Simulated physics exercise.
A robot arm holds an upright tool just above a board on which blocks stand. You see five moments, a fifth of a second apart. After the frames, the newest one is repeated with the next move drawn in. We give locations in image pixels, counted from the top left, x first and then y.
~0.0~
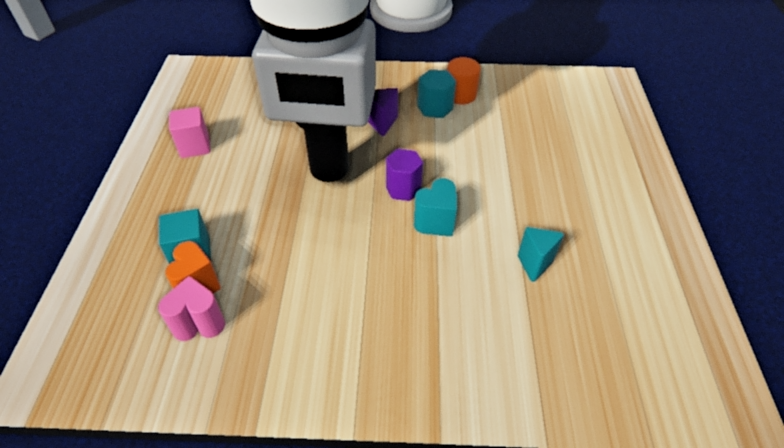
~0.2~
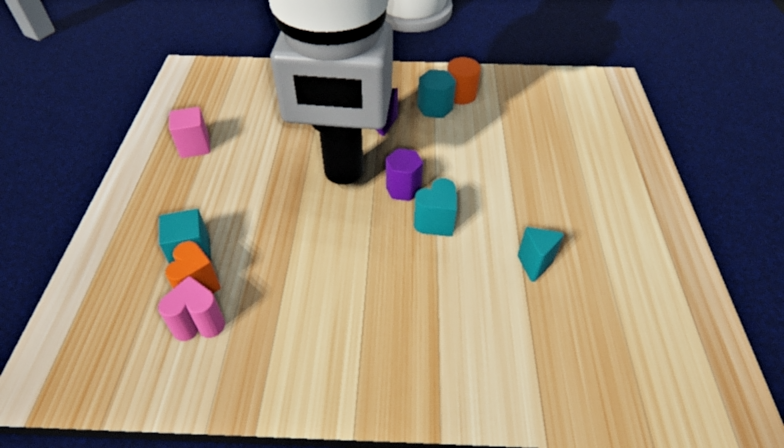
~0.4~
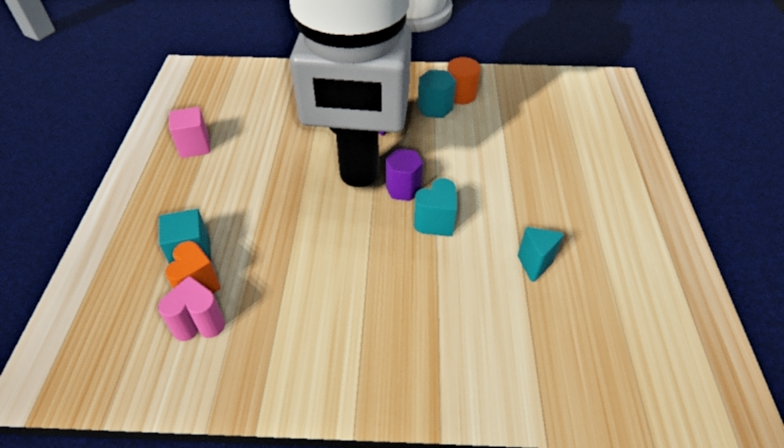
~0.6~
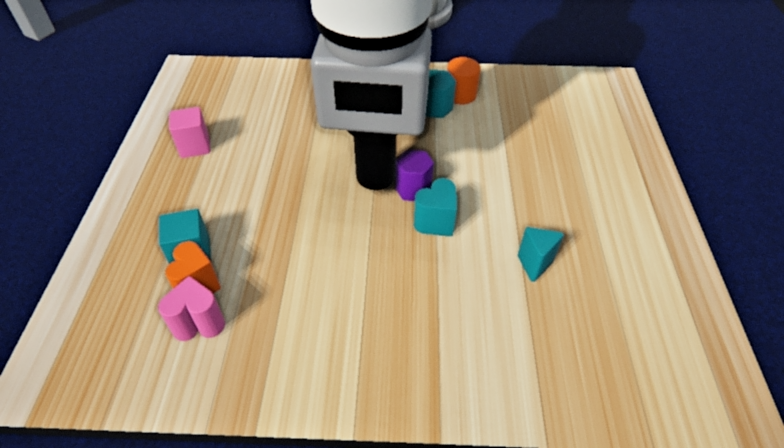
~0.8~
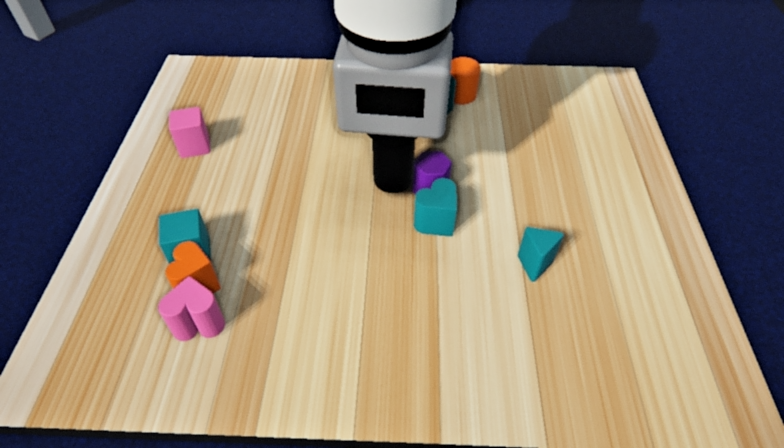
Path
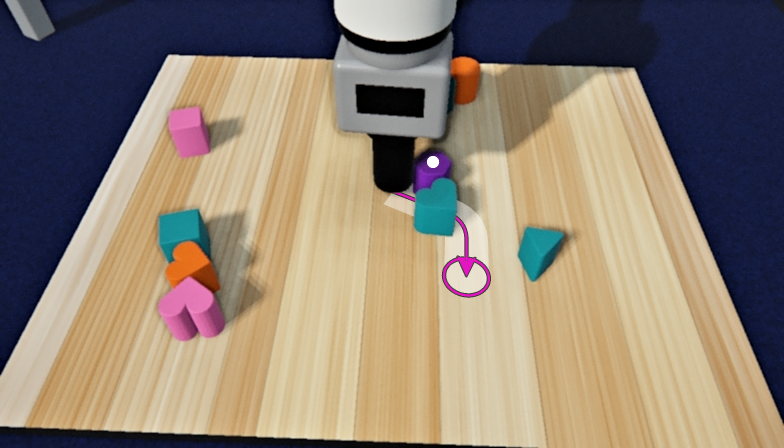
A grey and white robot arm with a black upright tool moves steadily rightward over a striped wooden board, seen from above at a fixed angle. Pink, teal and orange blocks stand at the left, with a purple hexagon, a teal heart-shaped block and others around the middle and right. The tool reaches the purple hexagon and pushes it right, behind the teal heart-shaped block, which stays put.
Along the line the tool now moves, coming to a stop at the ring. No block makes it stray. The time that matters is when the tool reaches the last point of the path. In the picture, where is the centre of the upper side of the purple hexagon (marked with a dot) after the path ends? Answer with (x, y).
That would be at about pixel (480, 165).
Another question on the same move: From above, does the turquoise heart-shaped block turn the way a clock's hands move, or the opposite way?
Looking down, it rotates clockwise.
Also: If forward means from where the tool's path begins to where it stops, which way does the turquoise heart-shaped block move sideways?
Answer: Rightward.
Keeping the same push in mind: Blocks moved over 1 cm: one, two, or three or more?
Moved: 2.
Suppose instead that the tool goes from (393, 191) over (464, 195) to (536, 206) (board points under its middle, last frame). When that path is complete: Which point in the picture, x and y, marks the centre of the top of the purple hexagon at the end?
The spot you're after is about (557, 154) in the image.
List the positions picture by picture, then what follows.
The first picture shows lower end of the tool (330, 170), tops of blocks, purple hexagon (404, 160), turquoise heart-shaped block (439, 194), turquoise three-sided block (544, 238).
The second picture shows tool (344, 172), blocks as before.
The third picture shows tool (360, 175), blocks as before.
The fourth picture shows tool (376, 178), purple hexagon (415, 161).
The fifth picture shows tool (393, 181), purple hexagon (433, 162), turquoise heart-shaped block (439, 194), turquoise three-sided block (544, 238).
The drawn path runs from (393, 191) through (435, 208) and (466, 235) to (466, 276); the dot is on the purple hexagon.
The first path, step by step. One third of the way, tool (437, 197); purple hexagon (469, 164), turned 70° anticlockwise; turquoise heart-shaped block (454, 205), turned 20° clockwise.
Two thirds of the way, tool (468, 225); purple hexagon (479, 165), turned 100° anticlockwise; turquoise heart-shaped block (481, 237), turned 30° clockwise.
At the end, tool (468, 266); purple hexagon (479, 165), turned 100° anticlockwise; turquoise heart-shaped block (483, 283), turned 30° clockwise; turquoise three-sided block not moved.
